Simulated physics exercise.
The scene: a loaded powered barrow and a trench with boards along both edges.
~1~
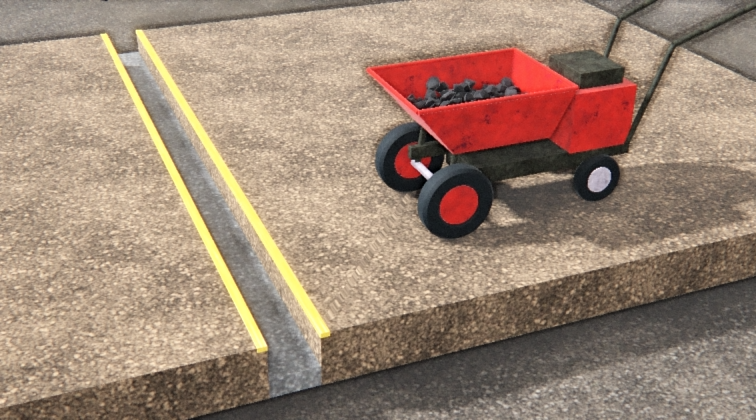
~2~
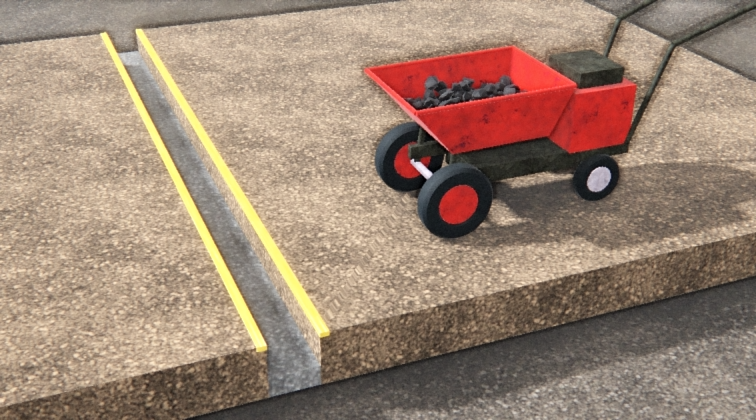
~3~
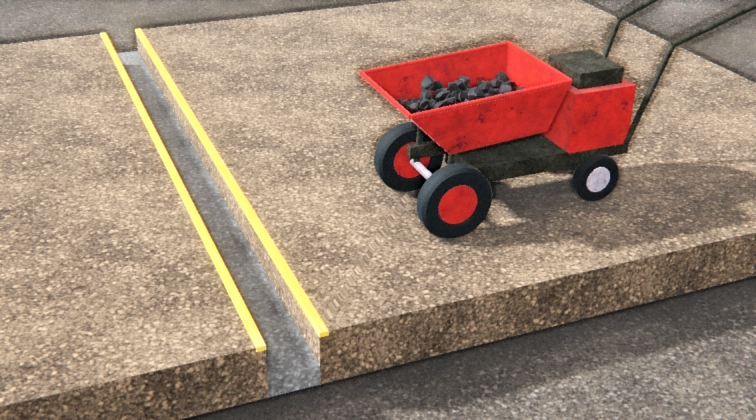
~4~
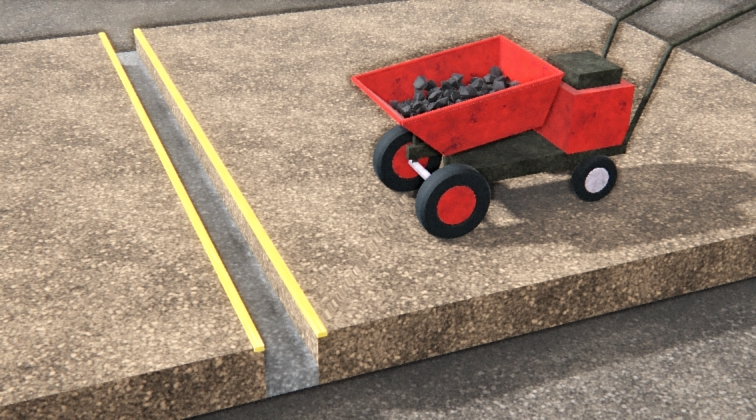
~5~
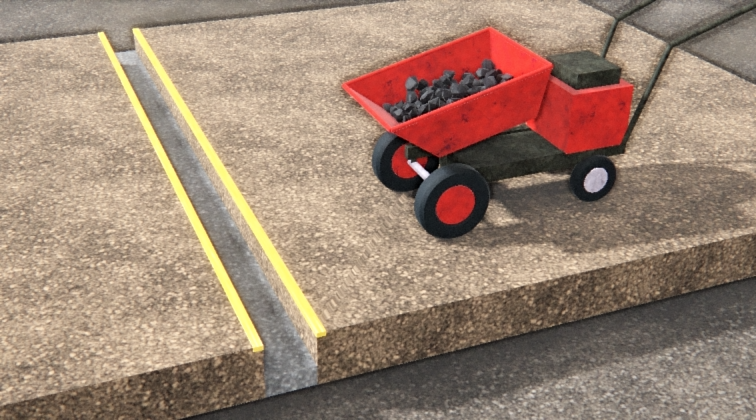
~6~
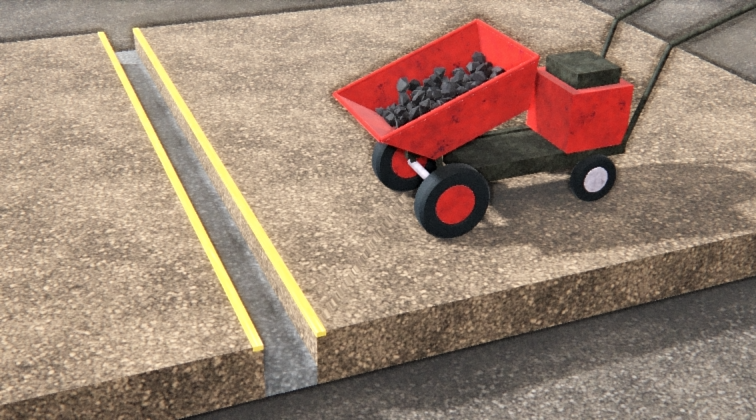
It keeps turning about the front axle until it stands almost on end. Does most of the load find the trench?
Between the edges lies only the smaller part of the load.
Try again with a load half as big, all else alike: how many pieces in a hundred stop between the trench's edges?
Roughly 20 in a hundred.
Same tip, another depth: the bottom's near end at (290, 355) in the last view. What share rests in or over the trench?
It comes to 30 per cent or so.
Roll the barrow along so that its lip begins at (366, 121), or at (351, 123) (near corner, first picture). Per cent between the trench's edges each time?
Near 80 % and 90 %.
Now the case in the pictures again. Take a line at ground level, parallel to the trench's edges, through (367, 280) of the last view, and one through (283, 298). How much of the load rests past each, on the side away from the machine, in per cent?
Roughly 80 per cent, and 20 per cent.
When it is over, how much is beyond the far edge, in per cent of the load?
It comes to 0 per cent or so.
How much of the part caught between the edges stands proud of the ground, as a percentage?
Near 0 %.
Shortly afterwards, skip tipped steeply; the whole lot in the skip.
Next, skip tipped right over; the bulk in the skip; near a quarter short of the trench.
Some moments later, skip tipped right over; near a quarter in the skip; near half short of the trench; near a quarter in or heaped over the trench.
In the end, skip tipped right over; near a quarter in the skip; near half short of the trench; near a third in or heaped over the trench; none at all beyond it.
